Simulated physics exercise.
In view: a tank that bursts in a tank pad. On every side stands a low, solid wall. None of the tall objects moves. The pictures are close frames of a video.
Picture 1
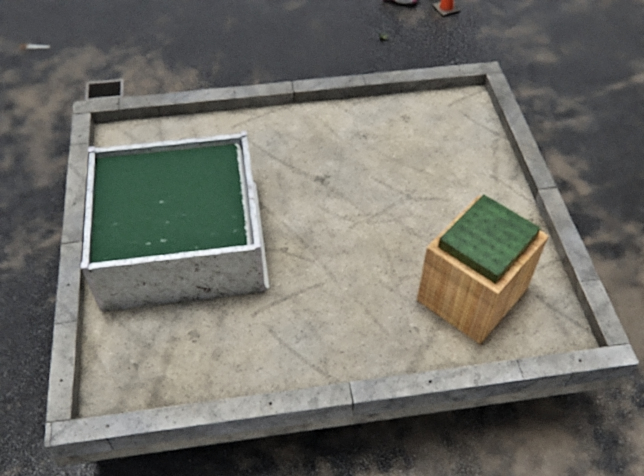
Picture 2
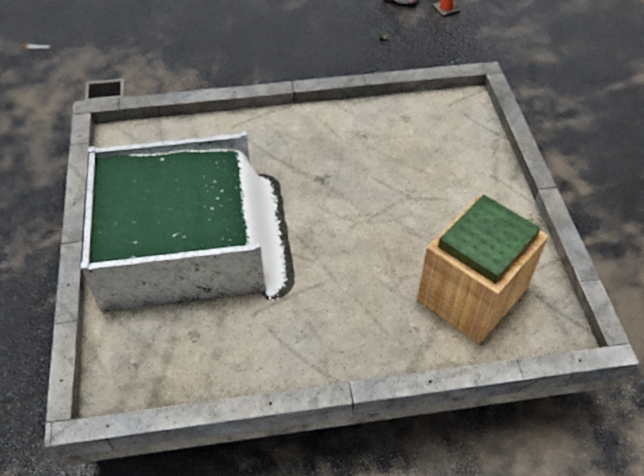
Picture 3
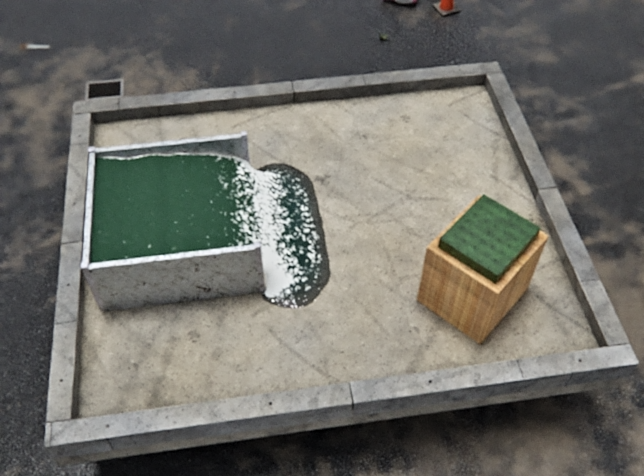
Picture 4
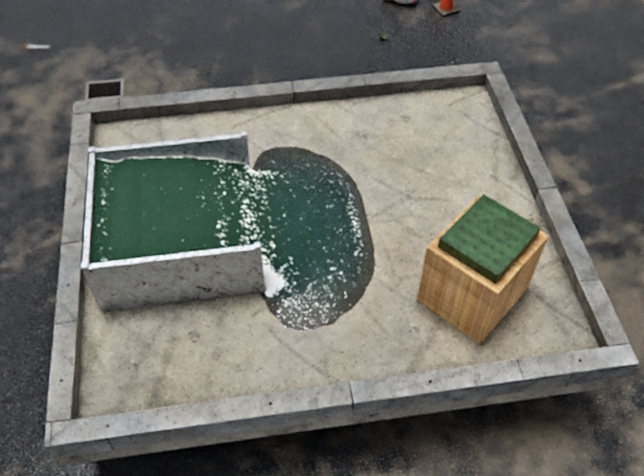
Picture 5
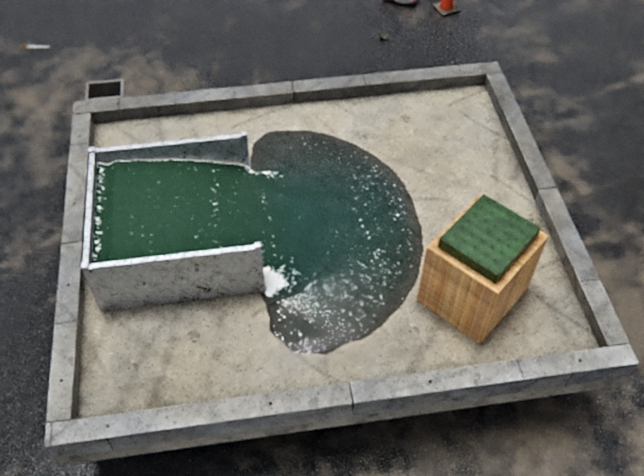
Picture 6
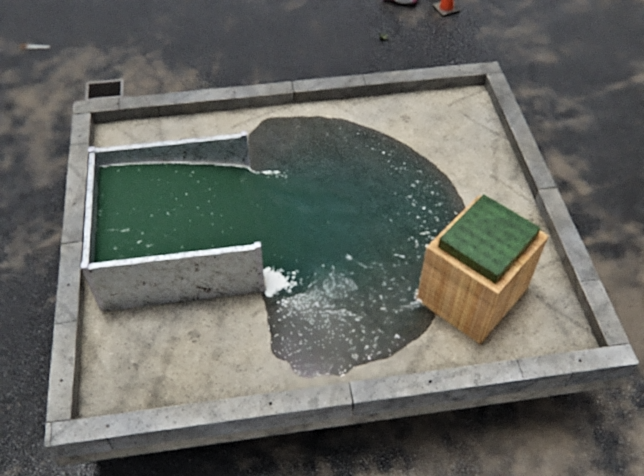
Dark green water bursts from the right side of a square, grey-walled tank at the left of a pale concrete pad, seen from above at an angle by a still camera. A low grey wall rings the pad, and a wooden block with a green top sits at the right. White froth spills out first, then a dark, rounded sheet spreads rightward, reaching the unmoving block as the tank's level drops.
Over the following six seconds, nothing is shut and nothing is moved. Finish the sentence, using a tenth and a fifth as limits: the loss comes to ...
The loss comes to between a tenth and a fifth.
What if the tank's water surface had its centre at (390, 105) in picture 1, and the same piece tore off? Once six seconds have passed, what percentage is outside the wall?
About 42 per cent.
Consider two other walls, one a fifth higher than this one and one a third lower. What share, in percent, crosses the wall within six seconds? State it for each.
Roughly 8 per cent, then roughly 30 per cent.
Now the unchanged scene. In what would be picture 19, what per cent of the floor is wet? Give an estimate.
Roughly 65 %.
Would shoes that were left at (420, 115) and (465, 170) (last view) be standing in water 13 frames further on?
The first will be swamped and the second swamped.
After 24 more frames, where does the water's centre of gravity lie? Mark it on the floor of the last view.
Close to (404, 213), I reckon.
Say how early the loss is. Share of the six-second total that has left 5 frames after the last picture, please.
By my reckoning, 0 %.
A moment on, water covers 50 % of the floor; the low wall has let 0 % over.
Next, water covers 55 % of the floor; the low wall has let 0 % over.
Then, water covers 60 % of the floor; the low wall has let 7 % over.
Later, water covers 65 % of the floor; the low wall has let 13 % over.
In the end, water covers 85 % of the floor; the low wall has let 14 % over.
